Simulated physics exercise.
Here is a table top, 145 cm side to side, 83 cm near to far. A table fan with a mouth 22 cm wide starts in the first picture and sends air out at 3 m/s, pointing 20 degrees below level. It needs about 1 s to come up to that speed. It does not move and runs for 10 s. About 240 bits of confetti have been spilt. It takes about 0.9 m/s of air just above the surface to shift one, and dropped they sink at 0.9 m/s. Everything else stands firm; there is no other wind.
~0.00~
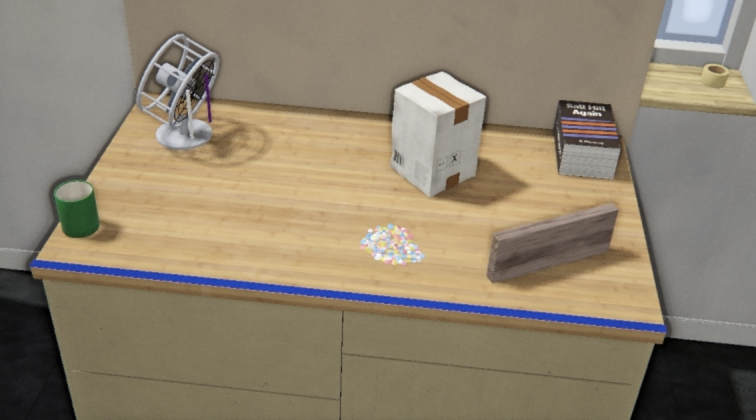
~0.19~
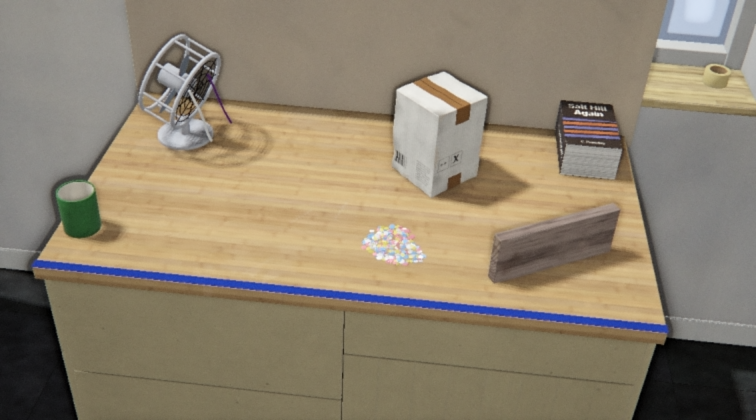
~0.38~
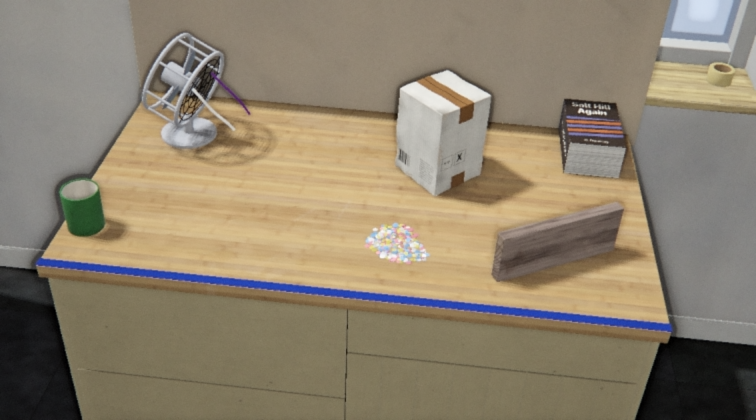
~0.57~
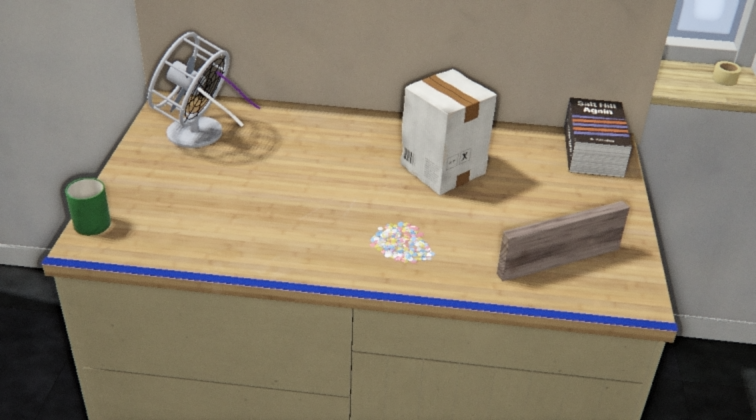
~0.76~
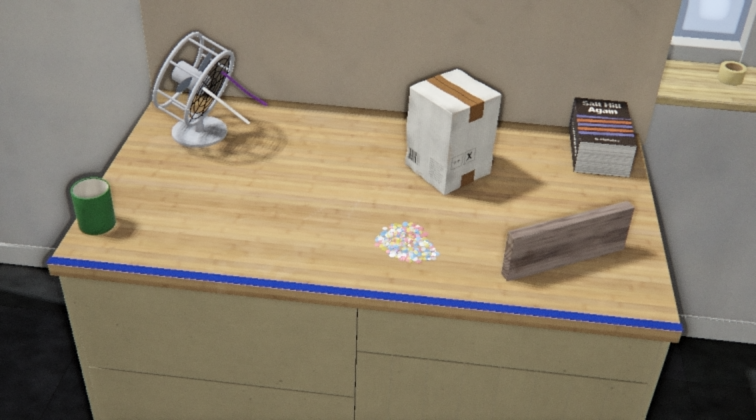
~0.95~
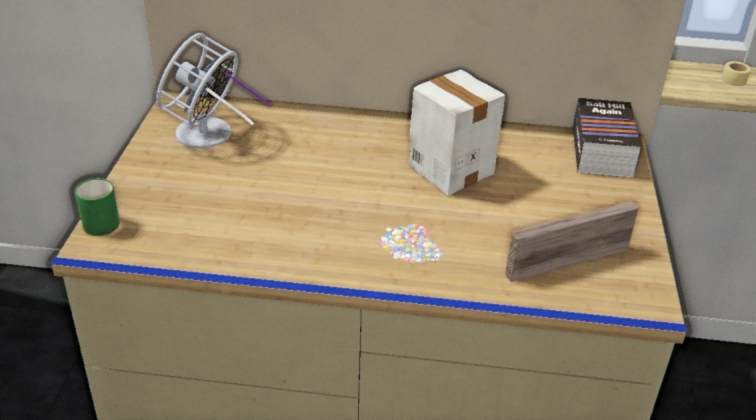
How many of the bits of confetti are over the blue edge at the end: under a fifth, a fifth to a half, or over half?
Of the bits of confetti, above half end over the blue edge.
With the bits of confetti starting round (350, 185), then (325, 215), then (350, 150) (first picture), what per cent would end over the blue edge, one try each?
In turn about 40 %, 100 %, 0 %.
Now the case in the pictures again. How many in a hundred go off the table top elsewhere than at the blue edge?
Some 0 per cent.
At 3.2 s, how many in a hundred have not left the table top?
Some 0 per cent.
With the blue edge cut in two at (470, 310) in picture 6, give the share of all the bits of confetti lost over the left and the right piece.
About 40 % left and 60 % right.
After 2.0 s, 100 % are over the blue edge; 100 % have settled or left.
After 3.2 s, 100 % are over the blue edge; 100 % have settled or left.
After 5.5 s, 100 % are over the blue edge; 100 % have settled or left.
After 10.0 s, at the end, 100 % are over the blue edge.
